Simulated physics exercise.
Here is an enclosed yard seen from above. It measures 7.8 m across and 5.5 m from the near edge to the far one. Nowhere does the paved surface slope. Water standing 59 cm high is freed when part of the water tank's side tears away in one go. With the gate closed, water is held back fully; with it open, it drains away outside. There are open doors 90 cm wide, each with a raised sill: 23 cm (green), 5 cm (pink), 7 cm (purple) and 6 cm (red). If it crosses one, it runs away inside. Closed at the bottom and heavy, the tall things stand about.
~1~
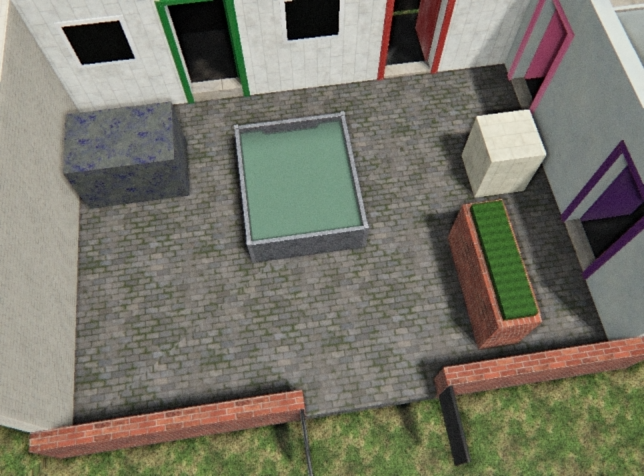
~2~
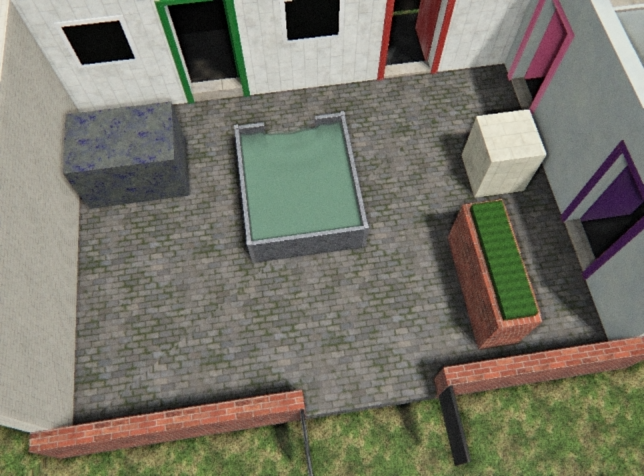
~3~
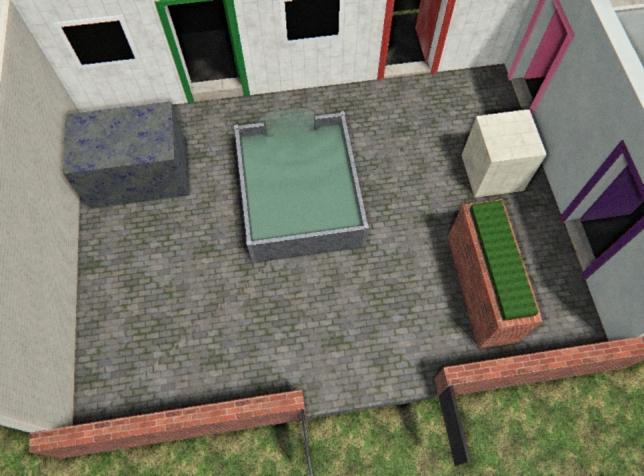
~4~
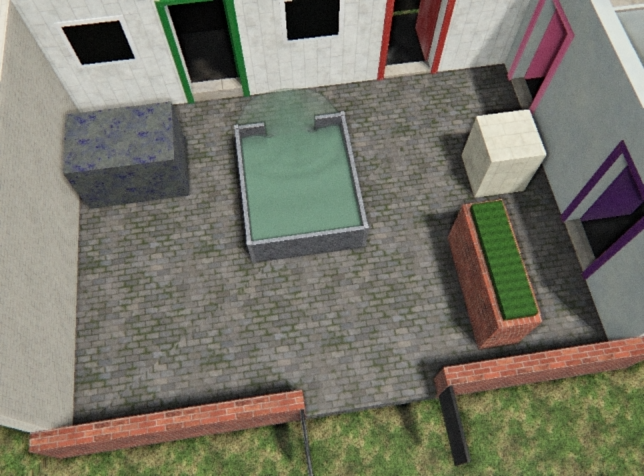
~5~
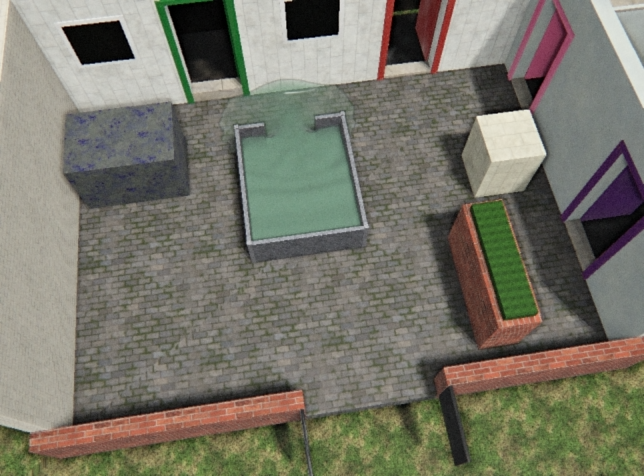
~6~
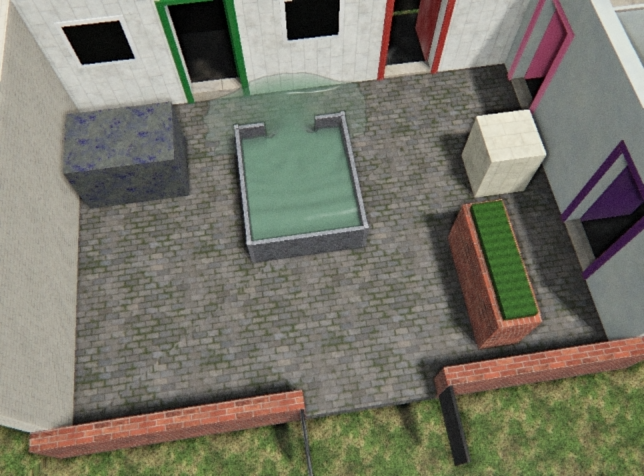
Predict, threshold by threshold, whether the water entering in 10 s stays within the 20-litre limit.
At the green door the inflow will be within bounds; at the pink door the inflow will be out of bounds; at the purple door the inflow will be within bounds; at the red door the inflow will be within bounds.
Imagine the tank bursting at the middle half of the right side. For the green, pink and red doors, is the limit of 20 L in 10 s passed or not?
Outcomes - green: Not exceeded, pink: Exceeded, red: Exceeded.
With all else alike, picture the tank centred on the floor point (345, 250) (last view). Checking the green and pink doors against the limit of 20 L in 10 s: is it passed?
Result - green door does not exceed it, pink door exceeds it.
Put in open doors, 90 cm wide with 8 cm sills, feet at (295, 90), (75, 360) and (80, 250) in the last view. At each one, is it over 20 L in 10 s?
Door 1: Higher; door 2: Lower; door 3: Lower.
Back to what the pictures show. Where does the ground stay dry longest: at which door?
It's the purple door.
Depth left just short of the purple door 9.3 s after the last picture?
It's about 2.0 cm.
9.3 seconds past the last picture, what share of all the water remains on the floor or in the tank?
92 %.
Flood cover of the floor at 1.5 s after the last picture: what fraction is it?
Near 25 per cent is wet.
Then, 0.7 s after the last picture water covers 10 % of the floor and is deepest (38 cm) near (282, 97); green door 19 cm at the sill, 0 L in, pink door not reached, purple door not reached, red door 6 cm at the sill, 0 L in.
Then, 1.5 s after the last picture water covers 25 % of the floor and is deepest (34 cm) near (282, 97); green door 18 cm at the sill, 0 L in, pink door 6 cm at the sill, 0 L in, purple door not reached, red door 7 cm at the sill, 0 L in.
Then, 2.8 s after the last picture water covers 35 % of the floor and is deepest (26 cm) near (92, 145); green door 12 cm at the sill, 1 L in, pink door 15 cm at the sill, 55 L in, purple door not reached, red door 6 cm at the sill, 1 L in.
Then, 5.3 s after the last picture water covers 60 % of the floor and is deepest (18 cm) near (134, 140); green door 12 cm at the sill, 1 L in, pink door 12 cm at the sill, 130 L in, purple door 3 cm at the sill, 0 L in, red door 4 cm at the sill, 1 L in.
Then, 9.3 s after the last picture water covers 85 % of the floor and is deepest (10 cm) near (124, 141); green door 9 cm at the sill, 1 L in, pink door 7 cm at the sill, 170 L in, purple door 2 cm at the sill, 0 L in, red door 3 cm at the sill, 1 L in.
